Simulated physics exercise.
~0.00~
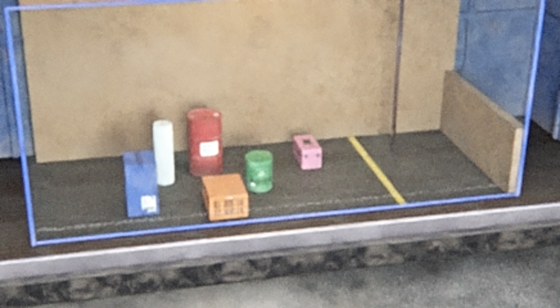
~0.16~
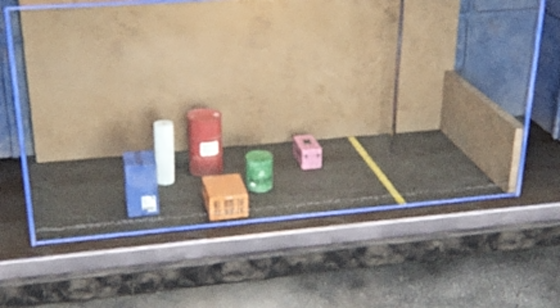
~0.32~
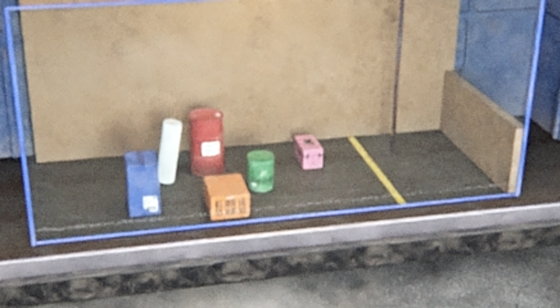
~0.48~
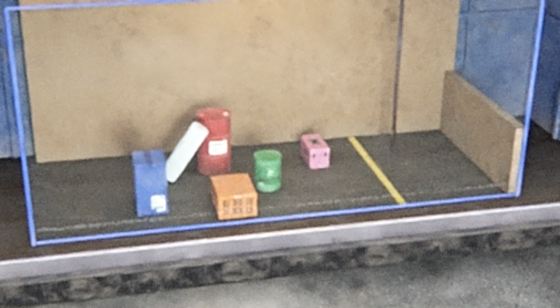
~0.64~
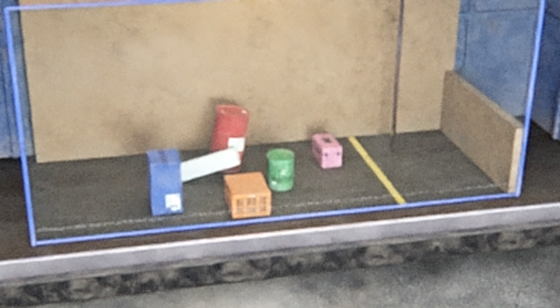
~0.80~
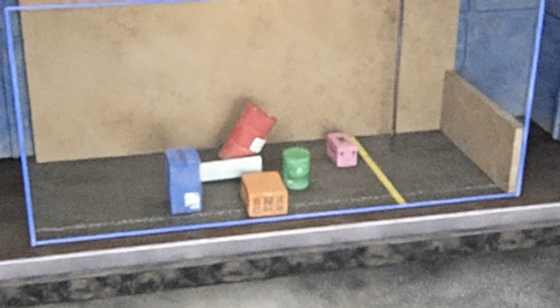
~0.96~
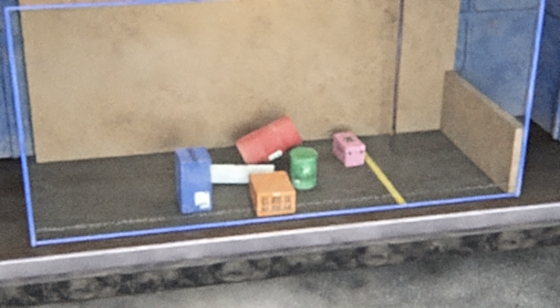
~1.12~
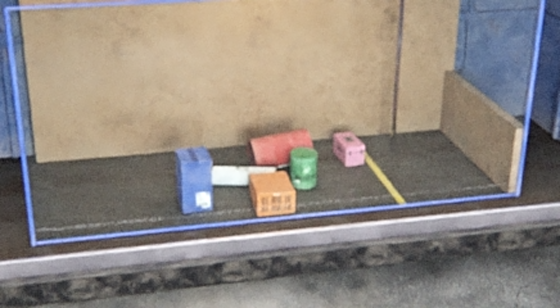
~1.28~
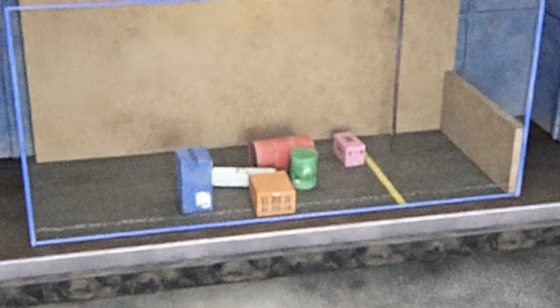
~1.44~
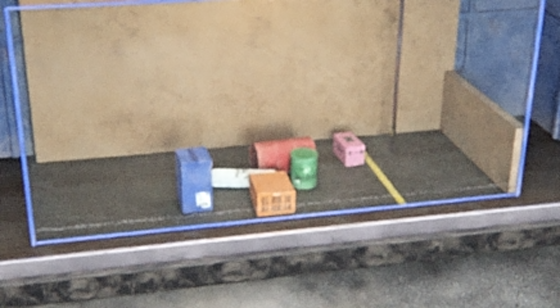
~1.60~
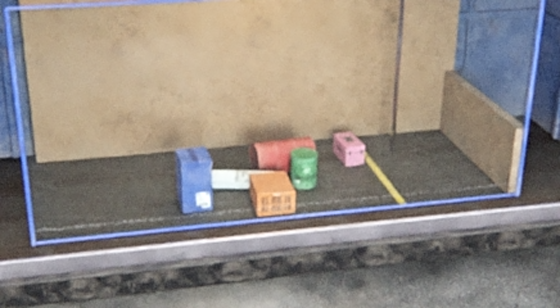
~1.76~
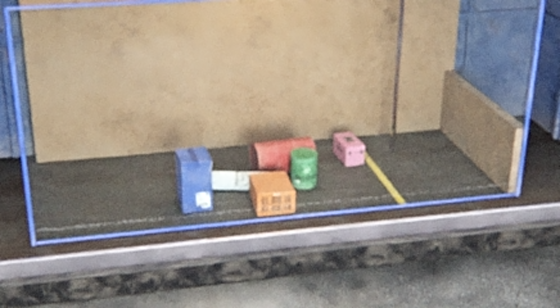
Red drum and white roll toppling as goods slide right across a van bay, all stopping short of the yellow line.
